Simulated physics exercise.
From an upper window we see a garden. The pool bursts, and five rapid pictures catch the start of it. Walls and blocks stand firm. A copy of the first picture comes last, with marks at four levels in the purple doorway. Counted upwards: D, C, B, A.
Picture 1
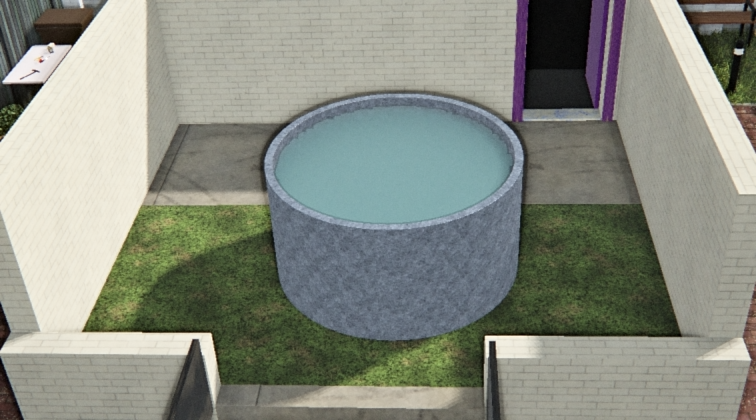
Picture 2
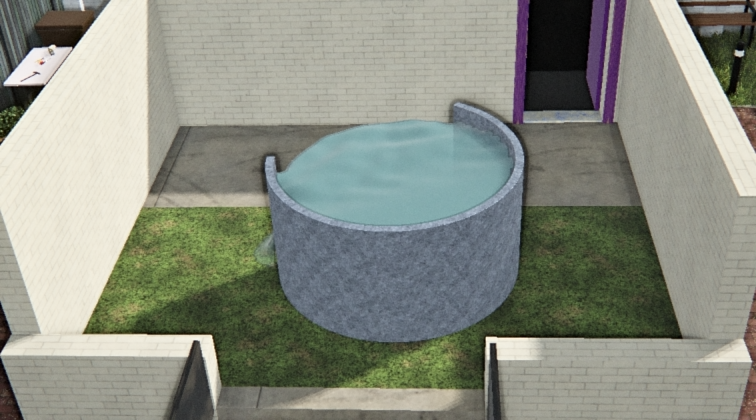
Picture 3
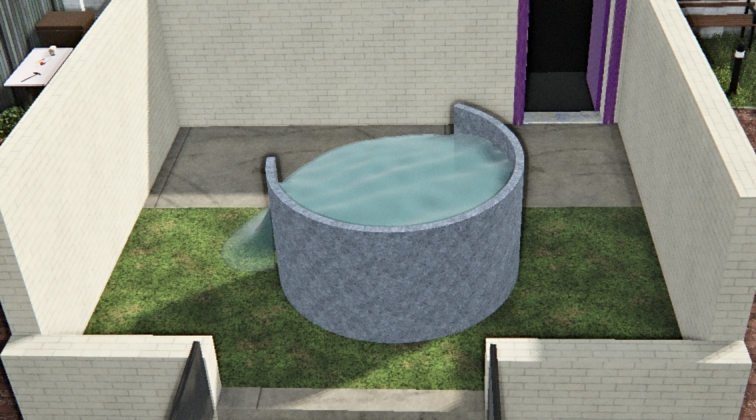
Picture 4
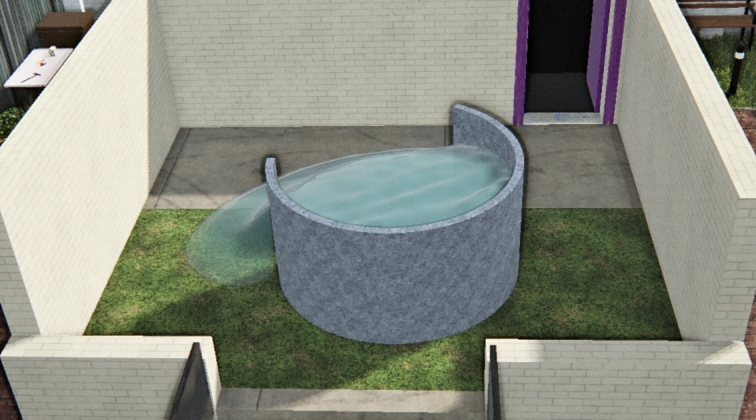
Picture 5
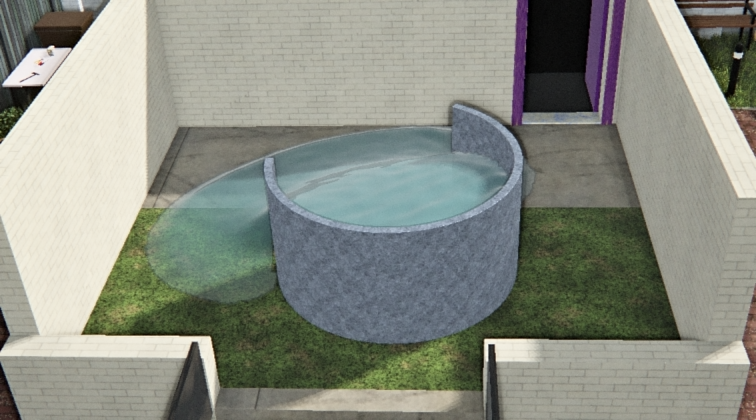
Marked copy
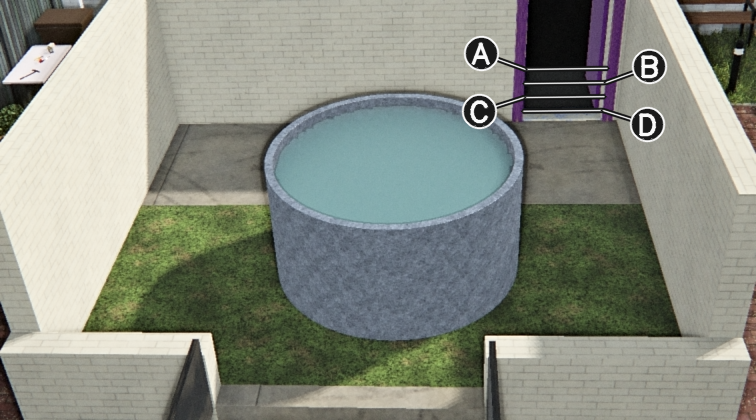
A round stone pool full of water sat still in a walled garden, then the back part of its wall vanished and water poured out behind it, spreading left across the paving and grass.
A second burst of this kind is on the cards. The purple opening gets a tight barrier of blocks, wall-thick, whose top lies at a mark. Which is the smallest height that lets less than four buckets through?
Mark C just does it.
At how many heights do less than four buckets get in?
Three of them.
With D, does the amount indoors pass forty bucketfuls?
No.
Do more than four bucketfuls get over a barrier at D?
Yes.
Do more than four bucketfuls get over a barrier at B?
No, that is safe.
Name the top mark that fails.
It is D.
On the marked copy, A at (566, 68); B at (565, 83); C at (564, 97); D at (563, 110); from the bottom up D, C, B, A.
With A, nothing gets over.
With B, nothing gets over.
With C, a splash gets over, under a bucket.
With D, about 12 bucketfuls get in.
